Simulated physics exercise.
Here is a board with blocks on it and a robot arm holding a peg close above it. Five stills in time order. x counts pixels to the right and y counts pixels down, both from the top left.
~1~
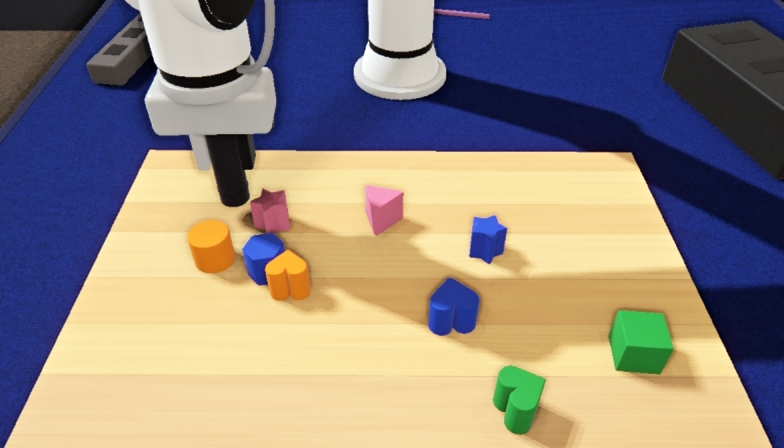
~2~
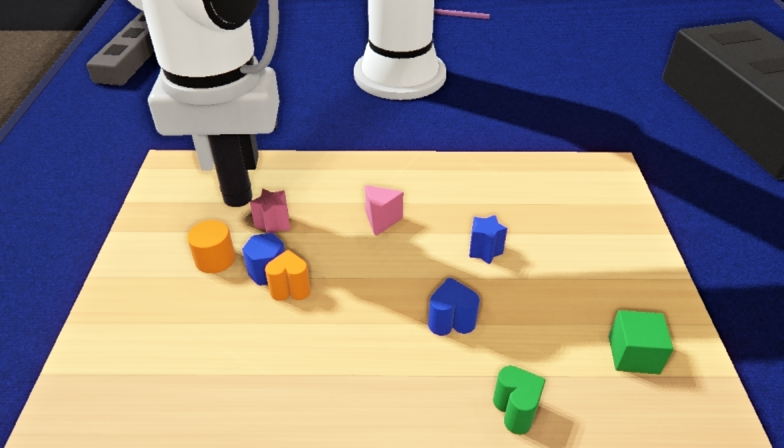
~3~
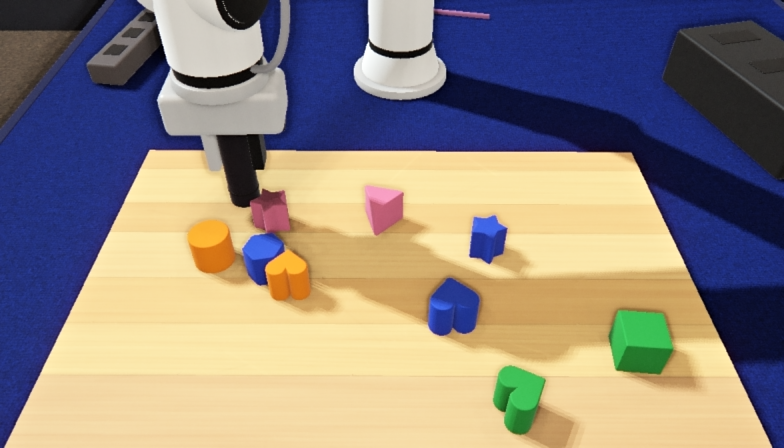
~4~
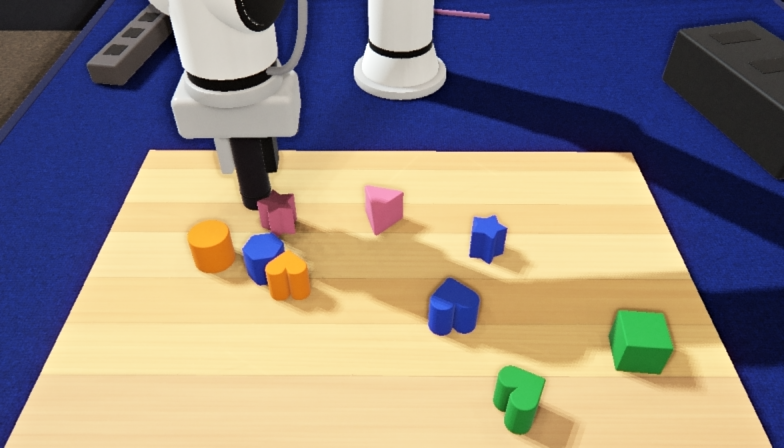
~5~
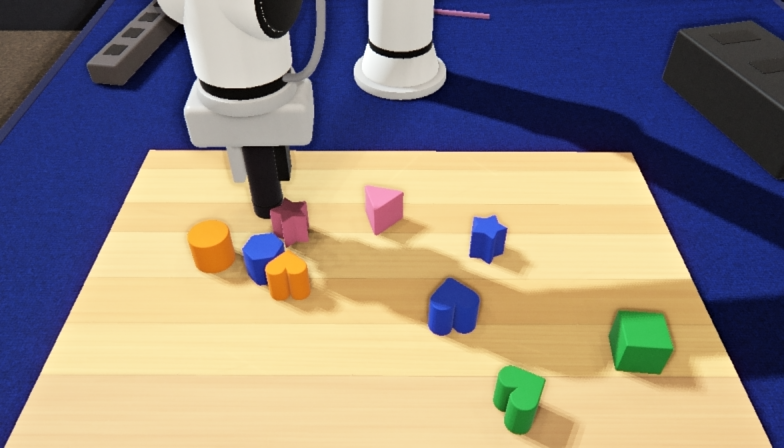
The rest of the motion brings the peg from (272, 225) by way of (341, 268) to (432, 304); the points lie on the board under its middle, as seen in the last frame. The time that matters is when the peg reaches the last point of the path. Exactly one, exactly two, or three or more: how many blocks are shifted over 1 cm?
The number is two.
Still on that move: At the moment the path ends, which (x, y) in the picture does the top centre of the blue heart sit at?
Its top centre lands on (492, 310).
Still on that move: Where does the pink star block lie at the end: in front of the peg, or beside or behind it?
It stays ahead.
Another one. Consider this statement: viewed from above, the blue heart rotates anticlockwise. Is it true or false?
That is false.
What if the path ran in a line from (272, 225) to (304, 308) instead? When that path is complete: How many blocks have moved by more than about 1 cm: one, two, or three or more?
Three or more will move.
What follows on the original path. One third of the way, peg (314, 240); pink star block (338, 238).
Two thirds of the way, peg (369, 267); pink star block (397, 266).
At the end, peg (434, 290); blue hexagon in place; pink star block (465, 288); blue heart (492, 310), turned 25° clockwise.
